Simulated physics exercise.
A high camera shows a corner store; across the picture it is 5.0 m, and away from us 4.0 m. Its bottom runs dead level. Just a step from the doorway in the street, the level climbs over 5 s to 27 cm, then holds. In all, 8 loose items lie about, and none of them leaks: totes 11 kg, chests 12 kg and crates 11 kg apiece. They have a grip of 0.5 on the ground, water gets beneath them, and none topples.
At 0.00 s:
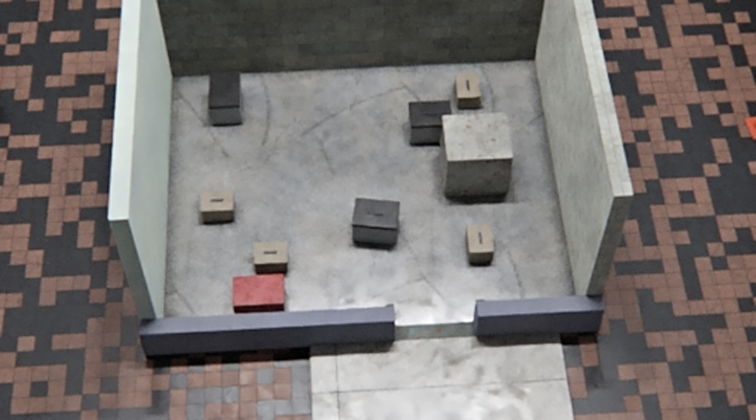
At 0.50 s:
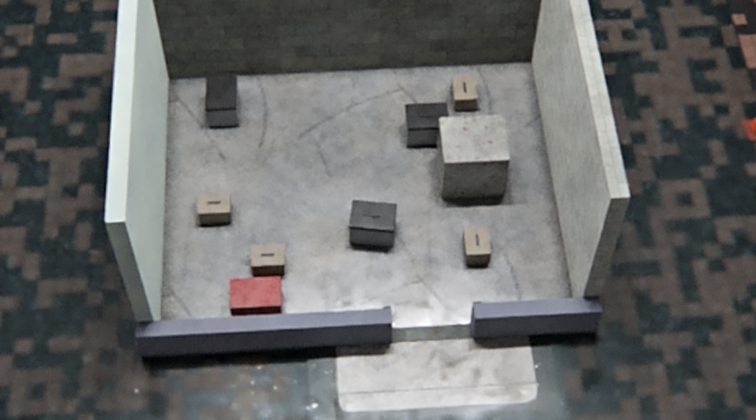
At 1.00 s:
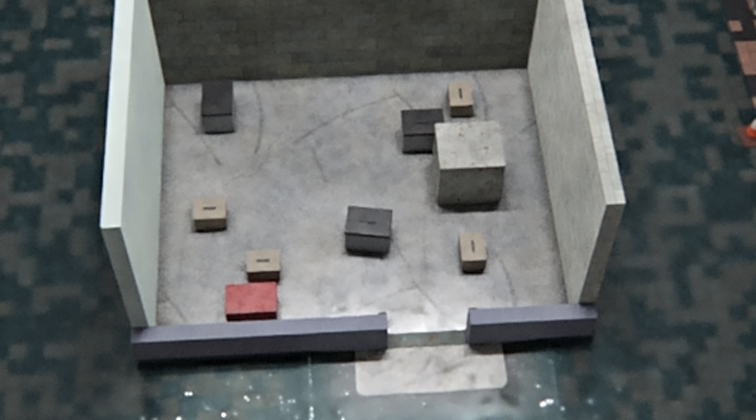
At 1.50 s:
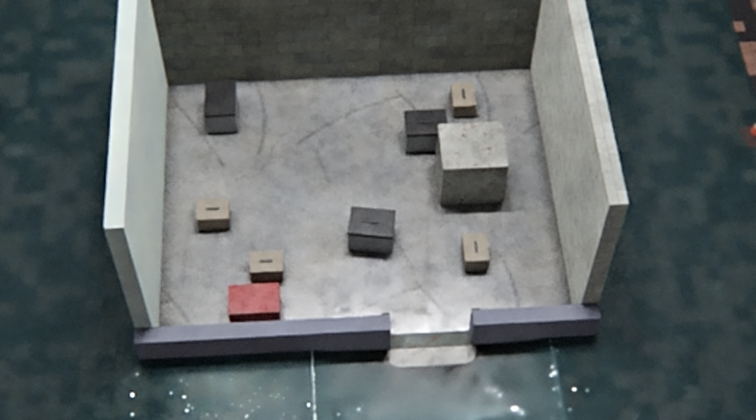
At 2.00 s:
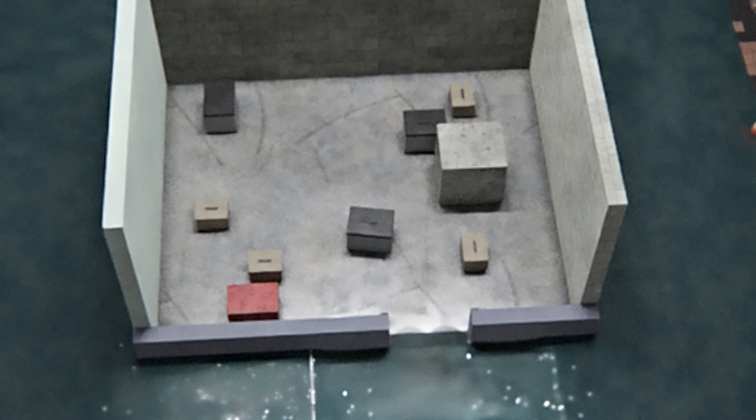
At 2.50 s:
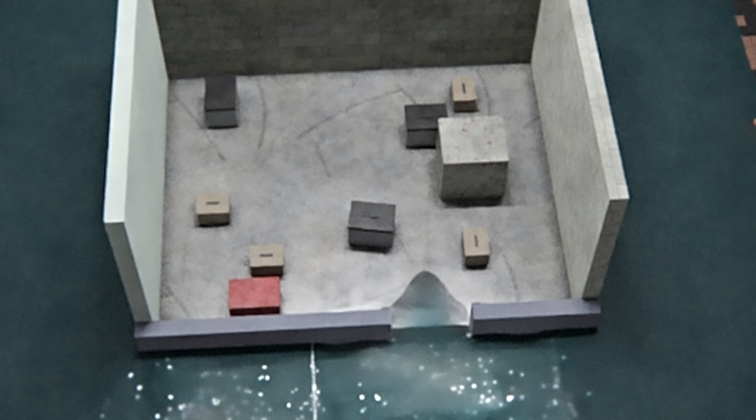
Dark water spread over the tiled street outside a small walled store and rose to its low front wall, then began pushing through the doorway, while the scattered boxes inside stayed still.
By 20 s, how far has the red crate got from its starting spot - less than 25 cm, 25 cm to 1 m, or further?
It has gone further than 1 m.
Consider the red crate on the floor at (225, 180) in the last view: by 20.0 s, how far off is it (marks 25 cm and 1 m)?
Outcome - it covers a small distance.
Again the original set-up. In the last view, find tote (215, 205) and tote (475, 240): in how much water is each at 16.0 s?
Around 12 cm and 14 cm.
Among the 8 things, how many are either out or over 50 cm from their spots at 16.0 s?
Count: 8.
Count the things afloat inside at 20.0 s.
Count: 8.
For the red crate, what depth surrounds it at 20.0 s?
Roughly 13 cm deep.
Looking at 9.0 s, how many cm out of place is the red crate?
About 0 cm.
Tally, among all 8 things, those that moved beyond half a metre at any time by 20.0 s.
Total: 8.
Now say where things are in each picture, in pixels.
The first picture shows the red crate at (258, 290) rests on the ground; 0.0 m2 under water; 0 of 8 have shifted.
The second picture shows the red crate at (255, 292), on the bottom; water covers 0.0 m2; 0 of 8 have shifted.
The third picture shows the red crate at (251, 298), on the bottom; water covers 0.0 m2; 0 of 8 have shifted.
The fourth picture shows the red crate at (254, 298), on the bottom; water covers 0.0 m2; 0 of 8 have shifted.
The fifth picture shows the red crate at (253, 298), on the bottom; 0.0 m2 under water; 0 of 8 have shifted.
The sixth picture shows the red crate at (254, 293), on the bottom; water covers 0.5 m2; 0 of 8 have shifted.
After 4.0 s the red crate is near (254, 293), 0.0 m from its start, aground; 0 afloat.
After 9.0 s the red crate is near (254, 293), 0.0 m from its start, aground; 2 afloat.
After 16.0 s the red crate is near (358, 232), 1.5 m from its start, afloat; 8 afloat.
After 20.0 s the red crate is near (266, 115), 2.6 m from its start, afloat; 8 afloat.
